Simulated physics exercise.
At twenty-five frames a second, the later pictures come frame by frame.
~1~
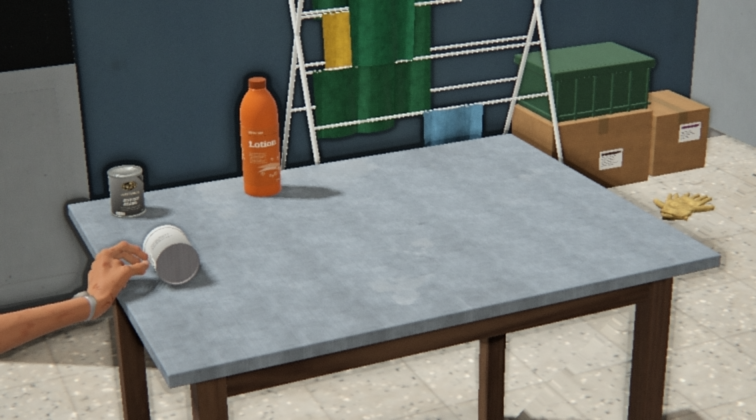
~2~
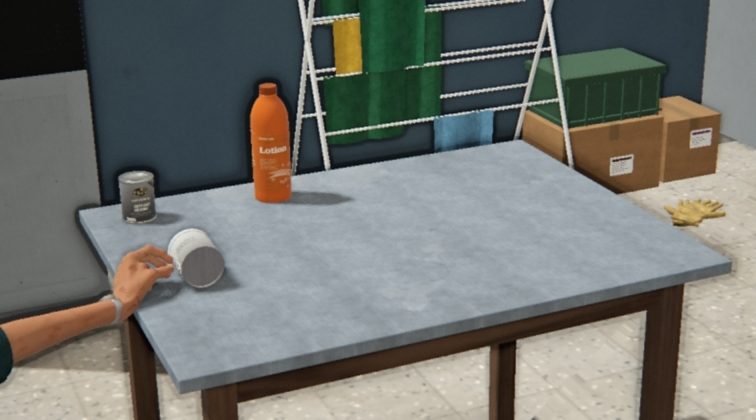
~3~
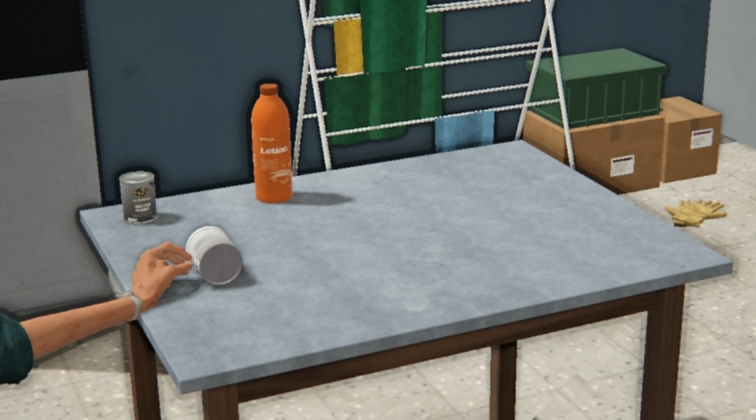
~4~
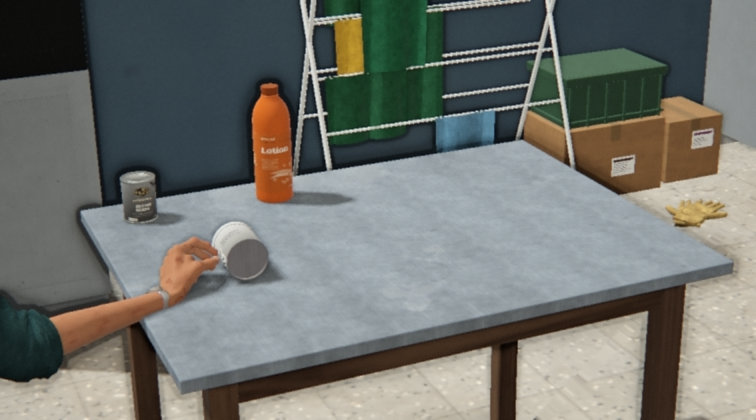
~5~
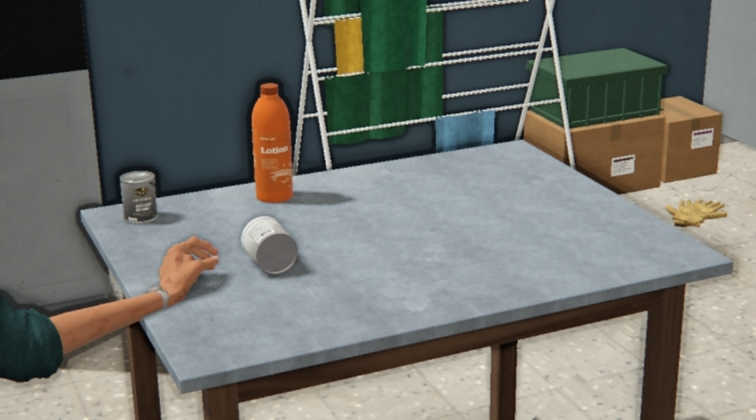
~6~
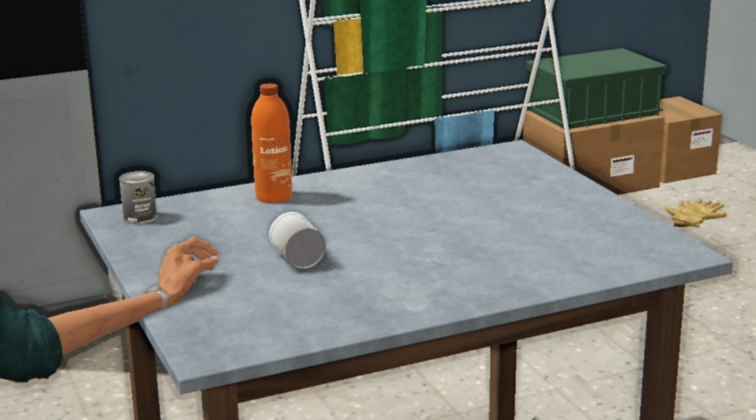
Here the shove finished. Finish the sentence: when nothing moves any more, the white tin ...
... is no longer on the table.
Then, 0.40 s on from there, white tin shifted well along near (547, 196).
Then, 0.80 s on from there, white tin now off the table.
In the end, off the table, white tin.
